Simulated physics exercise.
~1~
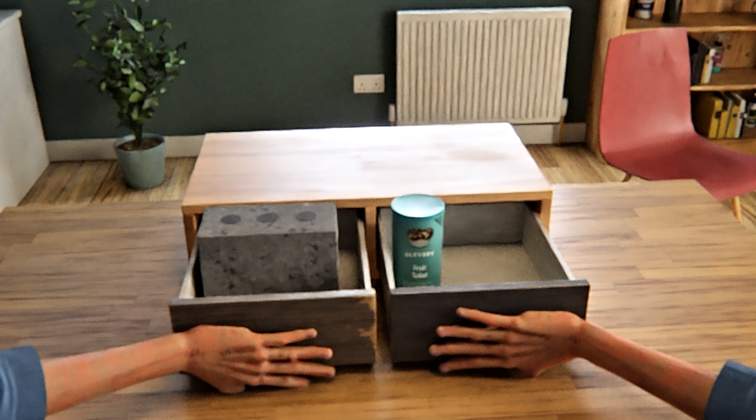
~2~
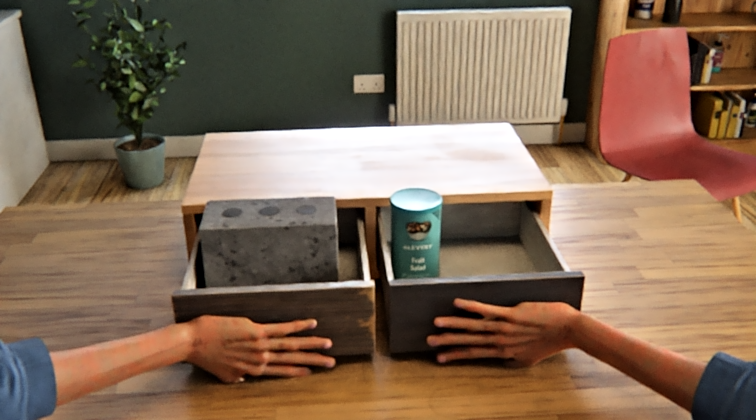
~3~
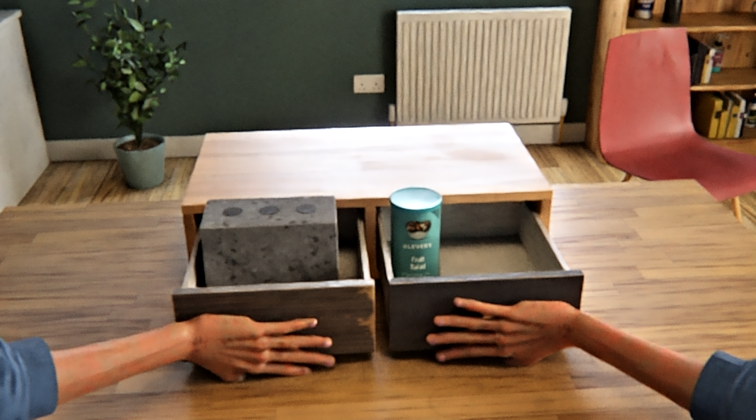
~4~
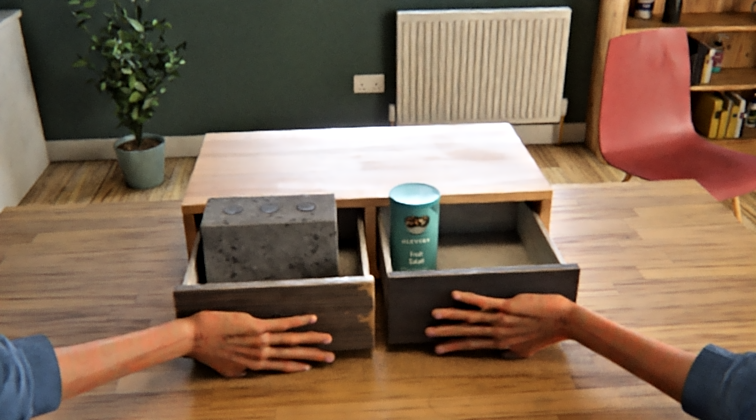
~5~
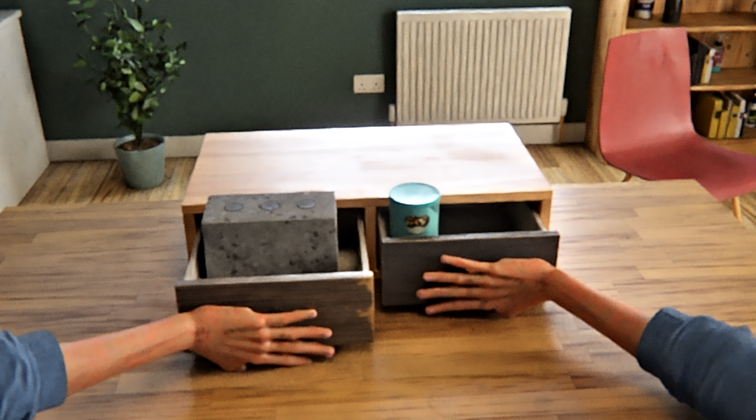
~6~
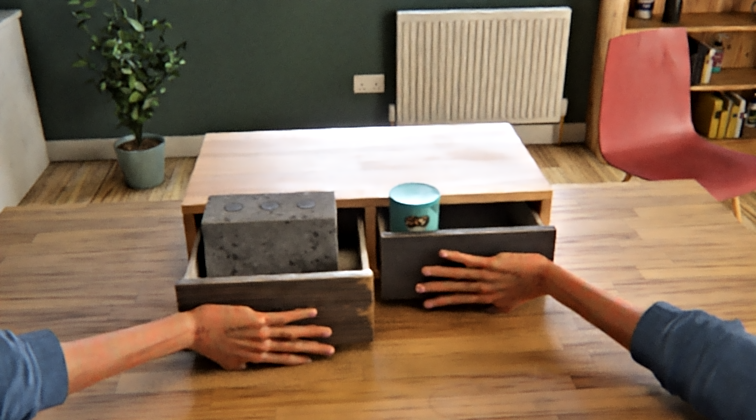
Two hands pressed against the fronts of two open drawers, one holding a grey brick and the other a turquoise tin; the left drawer barely moved, then the right slid partway in with its tin, and both were still open at the end.
